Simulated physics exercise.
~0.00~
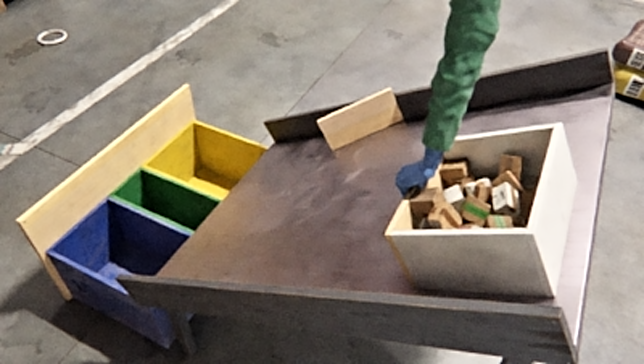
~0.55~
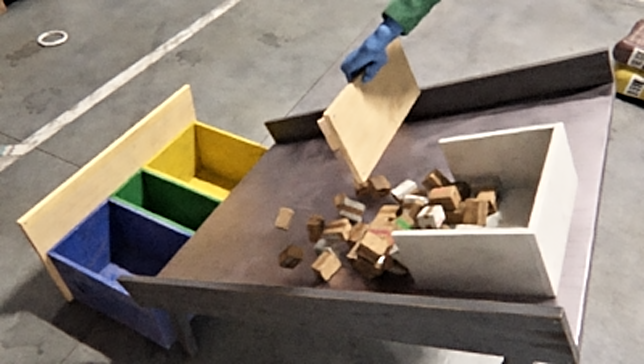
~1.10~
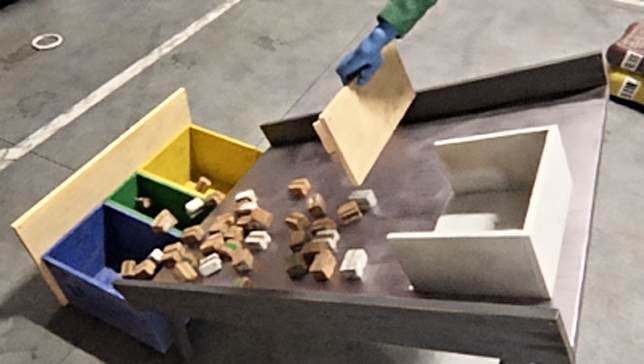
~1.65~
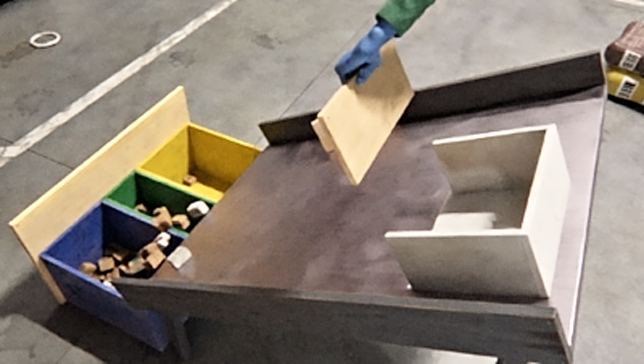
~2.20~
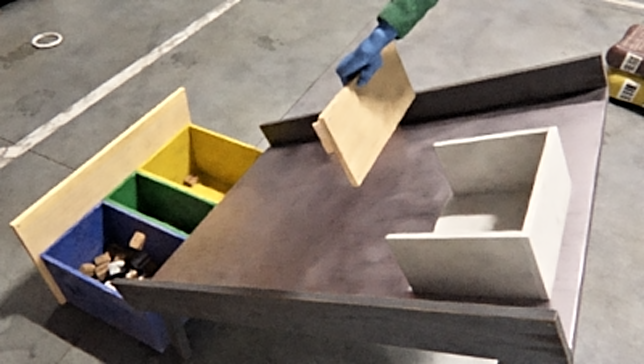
We see a gloved hand lift a wooden board away from a white pen of small blocks, which spill left down a sloping table into blue, green and yellow bins, leaving the slope empty and most of the blocks in the nearest, blue bin.
